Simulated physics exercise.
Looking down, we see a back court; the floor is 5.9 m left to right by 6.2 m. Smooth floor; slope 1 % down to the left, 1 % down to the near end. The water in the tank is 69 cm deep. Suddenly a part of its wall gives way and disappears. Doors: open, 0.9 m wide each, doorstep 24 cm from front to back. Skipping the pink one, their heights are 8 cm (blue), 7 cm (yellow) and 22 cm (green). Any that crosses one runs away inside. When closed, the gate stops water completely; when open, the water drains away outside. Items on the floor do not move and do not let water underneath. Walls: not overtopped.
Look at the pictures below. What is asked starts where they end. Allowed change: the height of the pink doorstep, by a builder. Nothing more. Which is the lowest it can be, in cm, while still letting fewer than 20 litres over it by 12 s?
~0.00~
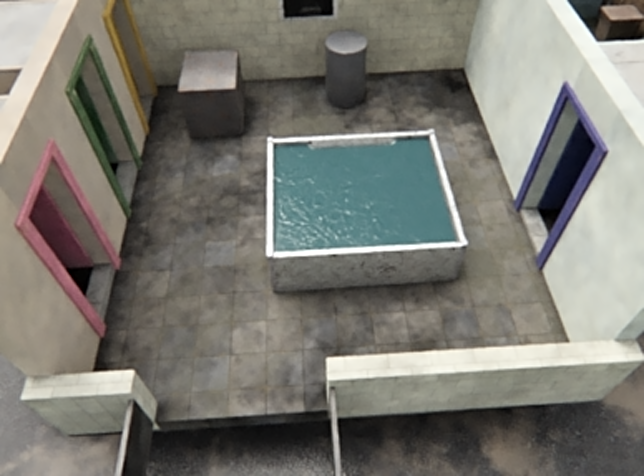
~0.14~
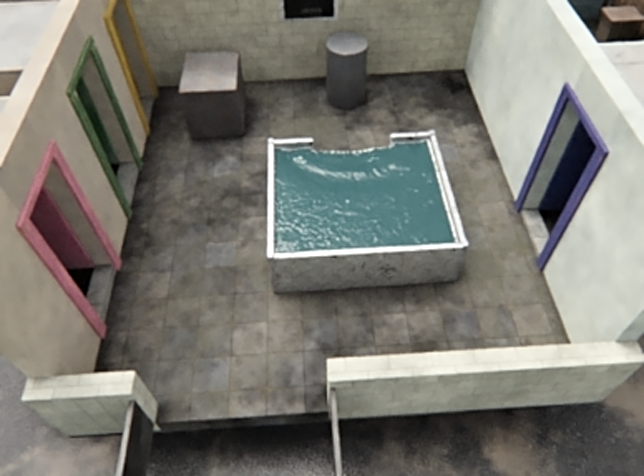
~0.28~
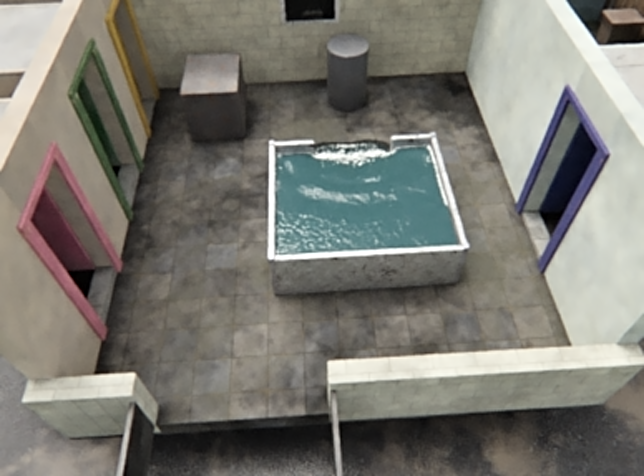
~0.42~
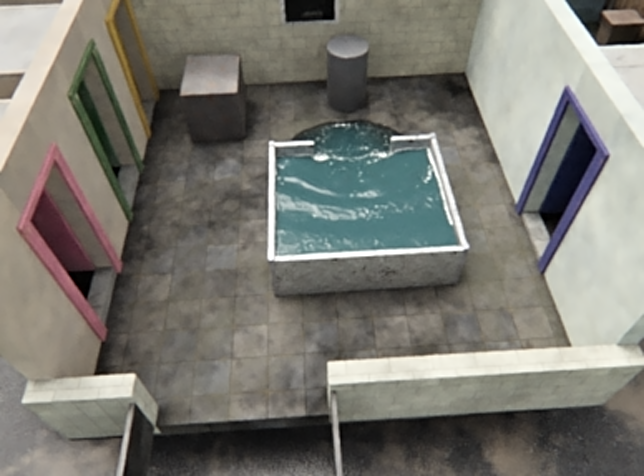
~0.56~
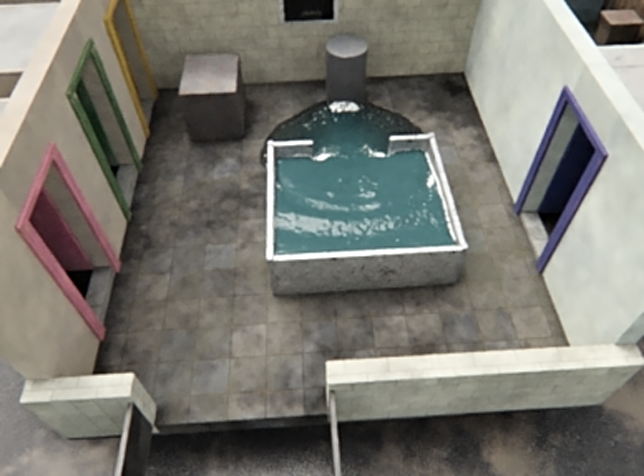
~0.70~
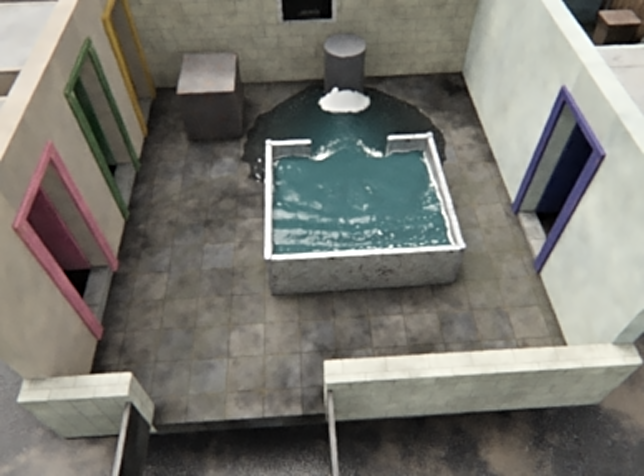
No lower than about 11.5 cm.
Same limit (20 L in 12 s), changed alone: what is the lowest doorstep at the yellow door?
Roughly 21 cm at the yellow door.
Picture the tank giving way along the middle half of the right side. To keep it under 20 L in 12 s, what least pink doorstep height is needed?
Then the minimum is about 7.0 cm.
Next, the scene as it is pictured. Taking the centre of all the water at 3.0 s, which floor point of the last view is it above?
(341, 160).
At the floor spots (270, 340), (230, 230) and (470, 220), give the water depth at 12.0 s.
Going through the spots in order gives 6, 8 and 5 centimetres.
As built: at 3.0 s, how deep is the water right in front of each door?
Depths in cm: Blue 0, pink 0, yellow 18, green 1.
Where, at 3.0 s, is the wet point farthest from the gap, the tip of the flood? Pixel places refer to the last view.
Roughly at (156, 90) in the last view.
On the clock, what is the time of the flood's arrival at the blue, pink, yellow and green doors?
The blue door gets it at 3.4 s, the pink door at 4.0 s, the yellow door at 2.0 s and the green door at 3.2 s.
After 1.4 s water covers 25 % of the floor, deepest (41 cm) near (340, 116); it has not reached the pink door.
After 3.0 s water covers 40 % of the floor, deepest (34 cm) near (165, 89); it has not reached the pink door.
After 12.0 s water covers 95 % of the floor, deepest (16 cm) near (83, 408); 14 cm at the pink door, 1 litre in over its 17 cm doorstep.
At the pink door as built, the water arrived by 4.3 s and peaked near 17 cm at 10.2 s.
With a doorstep of 10 cm, 32 litres would have come in within the 12 s; with 13.5 cm, 9 litres. So under 20 litres takes about 11.5 cm.
